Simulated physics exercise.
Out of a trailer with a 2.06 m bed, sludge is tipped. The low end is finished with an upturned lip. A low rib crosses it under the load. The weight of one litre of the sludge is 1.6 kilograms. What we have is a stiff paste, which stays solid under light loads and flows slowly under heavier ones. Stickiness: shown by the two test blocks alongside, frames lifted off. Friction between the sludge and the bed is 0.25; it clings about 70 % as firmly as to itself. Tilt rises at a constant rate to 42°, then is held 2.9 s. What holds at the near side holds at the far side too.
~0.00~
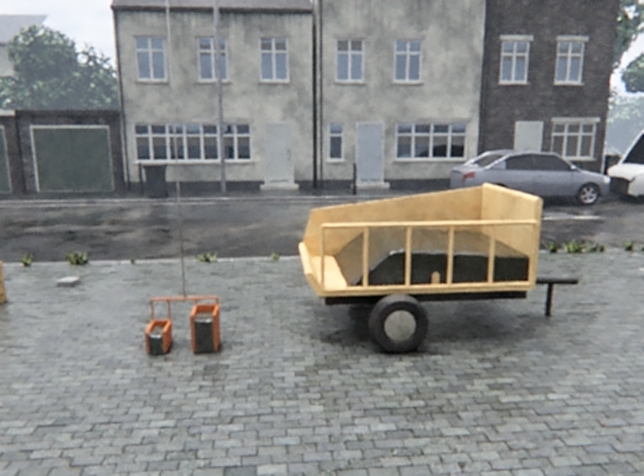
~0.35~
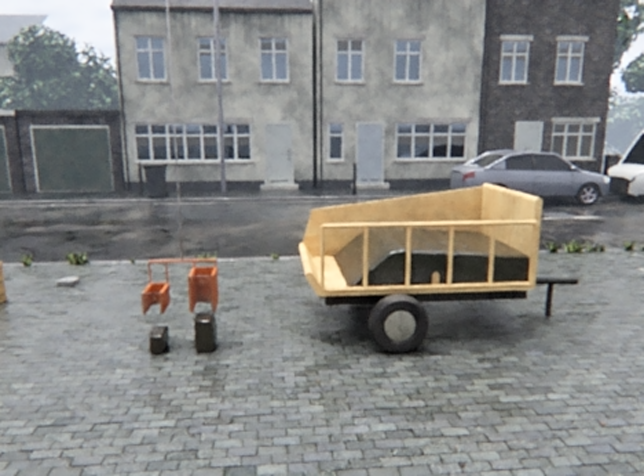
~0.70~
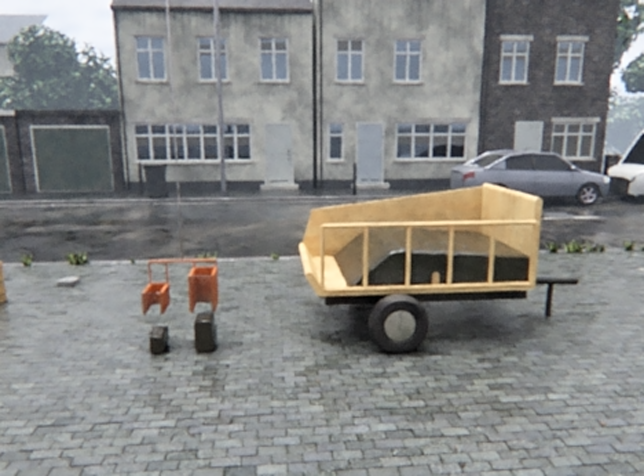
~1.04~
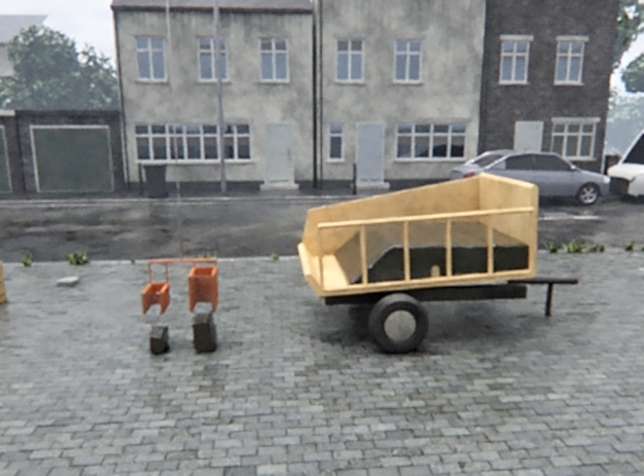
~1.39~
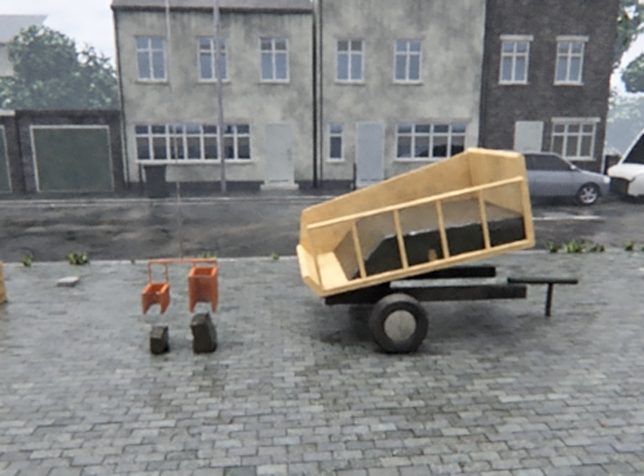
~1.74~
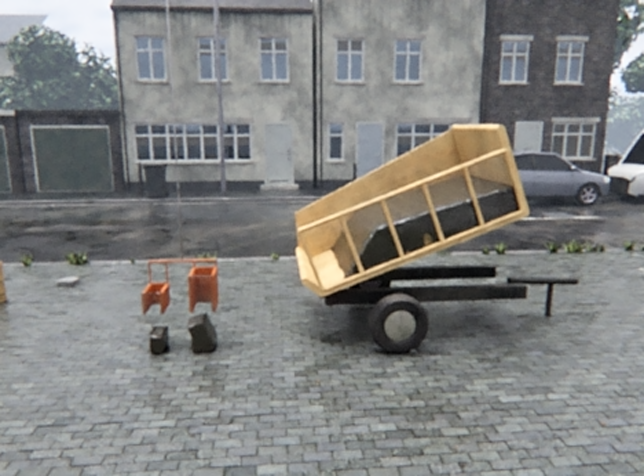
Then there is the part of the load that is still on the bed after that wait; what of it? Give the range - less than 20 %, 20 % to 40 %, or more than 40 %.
More than 40 %.
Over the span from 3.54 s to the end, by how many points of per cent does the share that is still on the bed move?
About 9 per cent of the whole.
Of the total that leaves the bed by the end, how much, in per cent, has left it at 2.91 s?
0 per cent.
After 2.28 s, the tilt is 34 degrees and 100 % is on the bed.
After 2.91 s, the tilt is 42 degrees and 100 % is on the bed.
After 3.54 s, the tilt is 42 degrees and 62 % is on the bed.
After 4.17 s, the tilt is 42 degrees and 54 % is on the bed.
After 5.60 s, at the end, the tilt is 42 degrees and 53 % is on the bed.
